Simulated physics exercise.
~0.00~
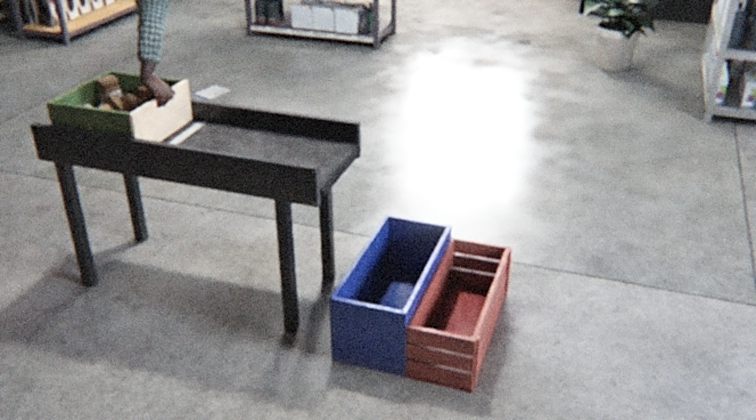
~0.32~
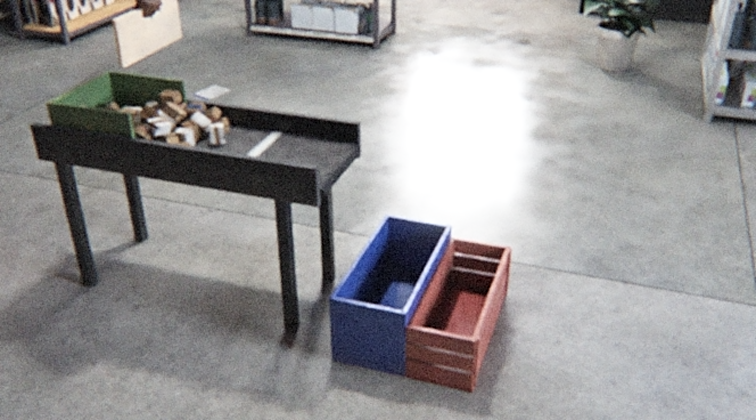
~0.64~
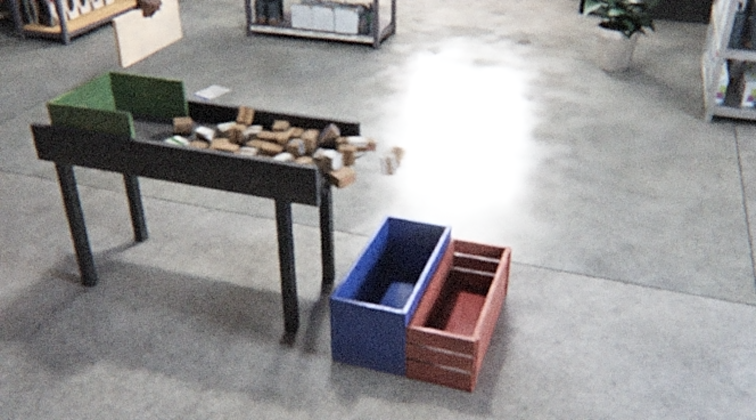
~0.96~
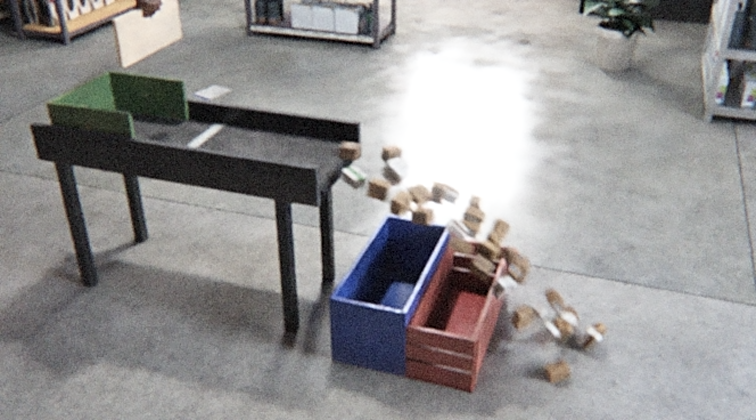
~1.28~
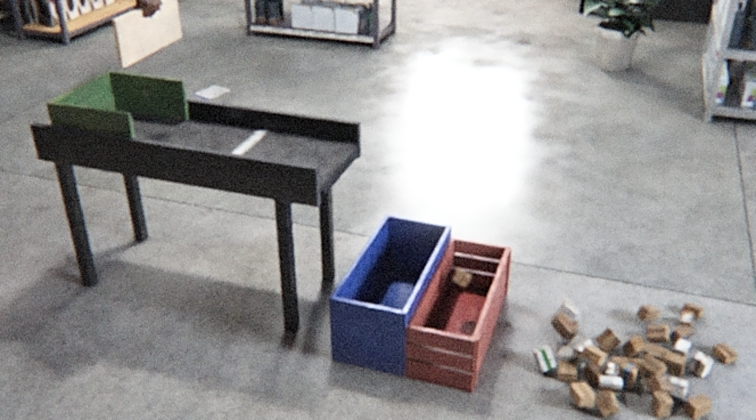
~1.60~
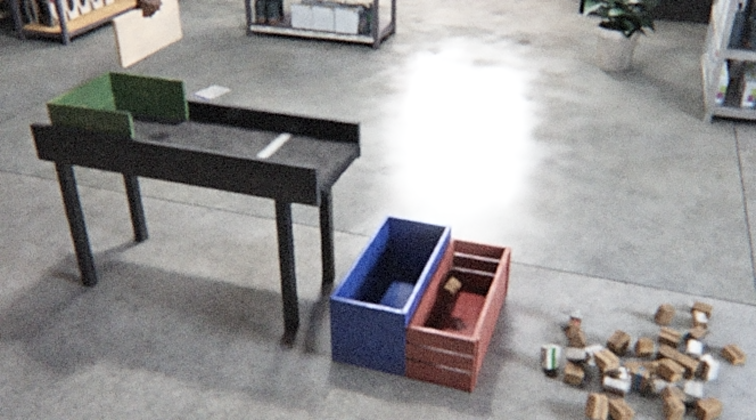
A hand lifted the gate of a green pen on a black belt, and the heap of little brown and white parcels rode right and flew off the end, nearly all landing on the floor beyond the red bin, with one left inside it.
